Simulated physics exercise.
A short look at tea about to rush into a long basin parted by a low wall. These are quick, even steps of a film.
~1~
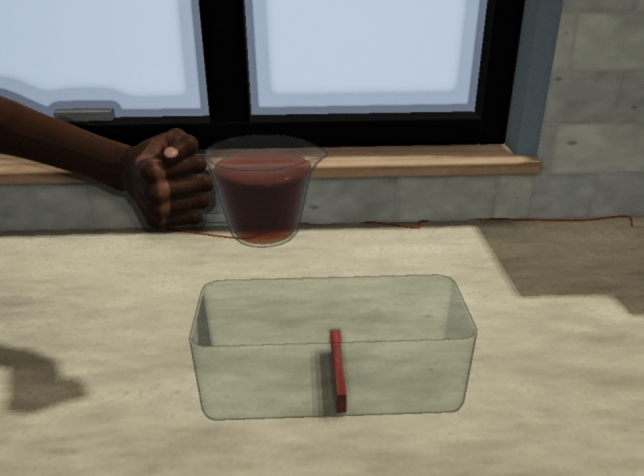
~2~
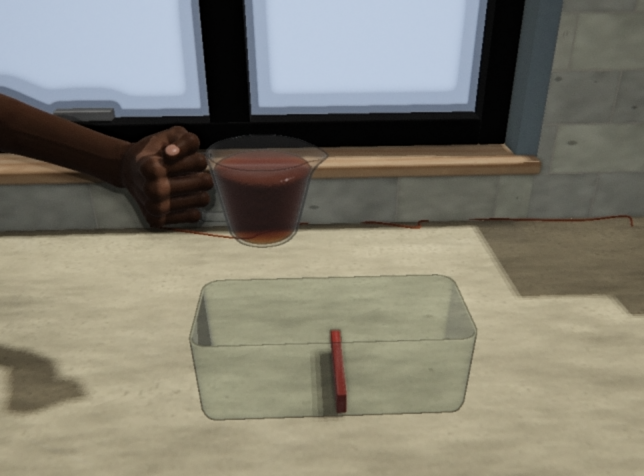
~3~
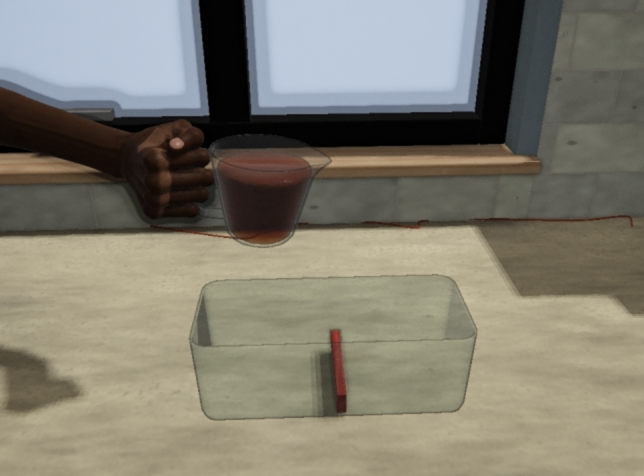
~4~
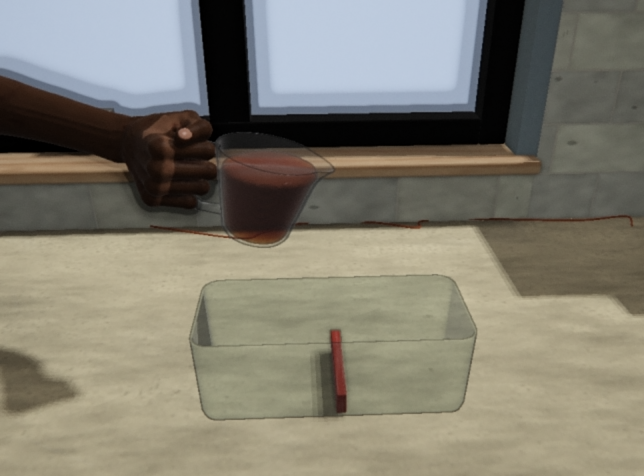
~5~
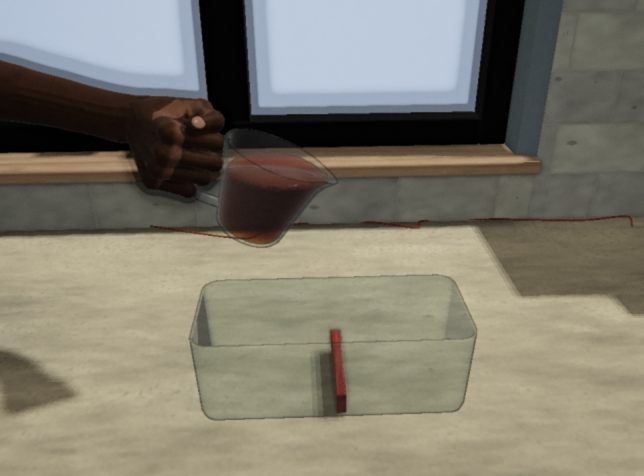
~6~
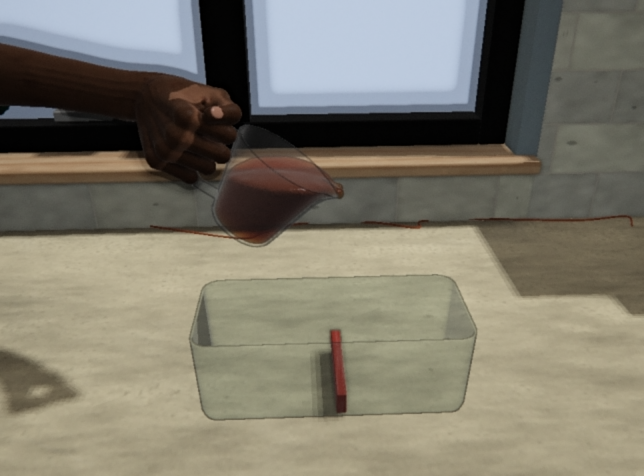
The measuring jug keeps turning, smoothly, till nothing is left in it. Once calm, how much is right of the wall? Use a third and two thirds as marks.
The share right of the wall is more than two thirds.
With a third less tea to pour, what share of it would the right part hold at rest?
About 80 per cent.
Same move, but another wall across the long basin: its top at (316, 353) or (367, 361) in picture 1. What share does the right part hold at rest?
The first gives 90 %, the second 40 %.
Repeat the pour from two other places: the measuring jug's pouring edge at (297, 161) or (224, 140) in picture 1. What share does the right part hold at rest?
First some 45, then 20 per cent.
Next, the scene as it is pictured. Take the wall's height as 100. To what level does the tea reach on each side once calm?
Left: 10 %. Right: 70 %.
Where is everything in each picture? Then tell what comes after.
The first frame shows tilt 0°; pouring edge (328, 152); surface from (213, 164) to (312, 163); the long basin's rim runs from (197, 313) to (465, 305); the wall's top is at (338, 361).
The second frame shows tilt 2°; pouring edge (329, 154); surface from (214, 163) to (312, 163).
The third frame shows tilt 6°; pouring edge (332, 159); surface from (217, 162) to (314, 165).
The fourth frame shows tilt 14°; pouring edge (336, 168); surface from (221, 162) to (319, 167).
The fifth frame shows tilt 24°; pouring edge (339, 180); surface from (226, 165) to (328, 172).
The sixth frame shows tilt 35°; pouring edge (339, 195); surface from (225, 174) to (334, 185); 3 per cent is over the edge.
A moment on, the tilt is 102° and 30 per cent is still to pour, 0 is left of the wall and 37 right of it.
Next, the tilt is 113° and 1 per cent is still to pour, 11 is left of the wall and 81 right of it.
Then the tilt is 113° and 0 per cent is still to pour, 15 is left of the wall and 83 right of it.
Later the tilt is 113° and 0 per cent is still to pour, 18 is left of the wall and 79 right of it.
In the end 19 per cent lies left of the wall, 79 right of it and 2 outside.
